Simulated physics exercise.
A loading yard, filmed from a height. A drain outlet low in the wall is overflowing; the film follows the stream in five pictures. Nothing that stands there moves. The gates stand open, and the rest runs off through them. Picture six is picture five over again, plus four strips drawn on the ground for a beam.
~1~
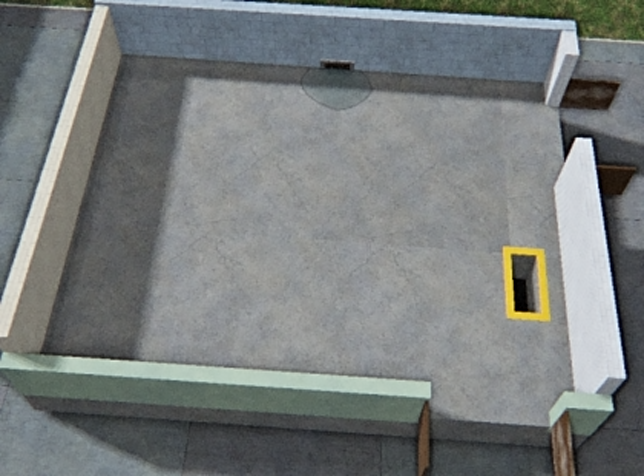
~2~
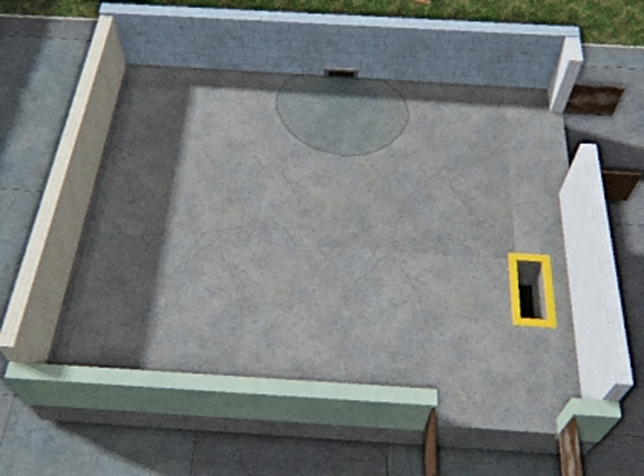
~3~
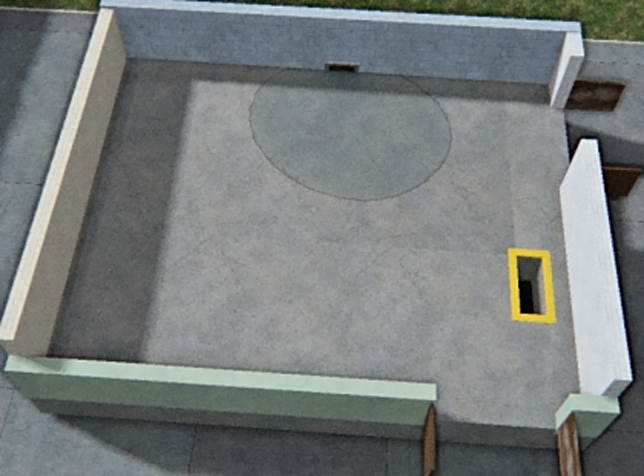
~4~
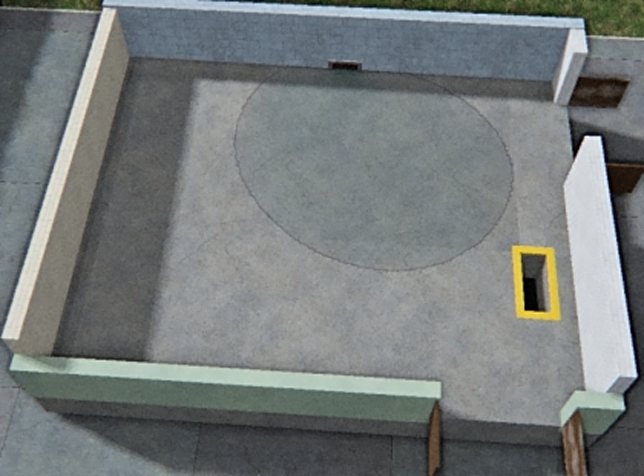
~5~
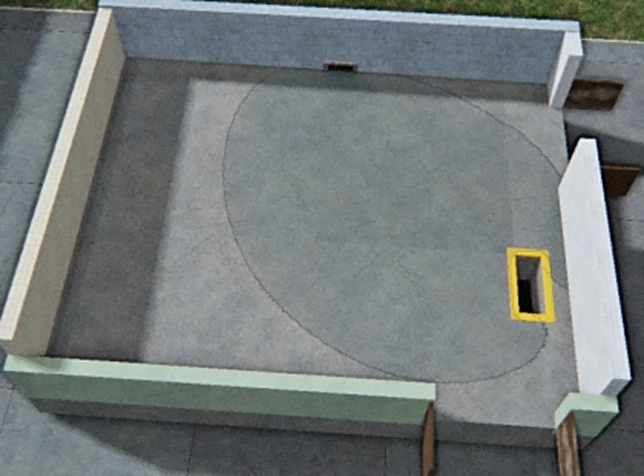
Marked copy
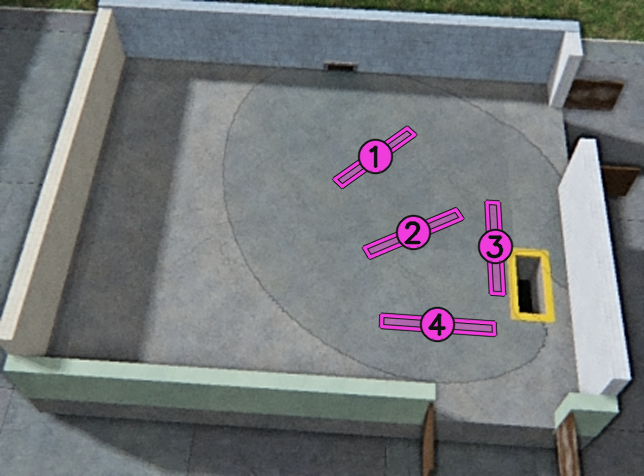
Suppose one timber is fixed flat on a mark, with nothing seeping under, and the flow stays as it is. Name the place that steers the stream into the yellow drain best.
4 is best.
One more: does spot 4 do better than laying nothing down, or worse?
It is better.
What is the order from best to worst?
The order is 4, 2, 1, 3.
In magenta, 1 from (338, 182) to (410, 131); 2 from (367, 252) to (458, 214); 3 from (497, 293) to (492, 202); 4 from (381, 320) to (494, 328).
With 1, about 21 % of the stream goes into the yellow drain, about 79 % out by the gates.
With 2, about 33 % of the stream goes into the yellow drain, about 67 % out by the gates.
With 3, about 13 % of the stream goes into the yellow drain, about 87 % out by the gates.
With 4, about 49 % of the stream goes into the yellow drain, about 51 % out by the gates.
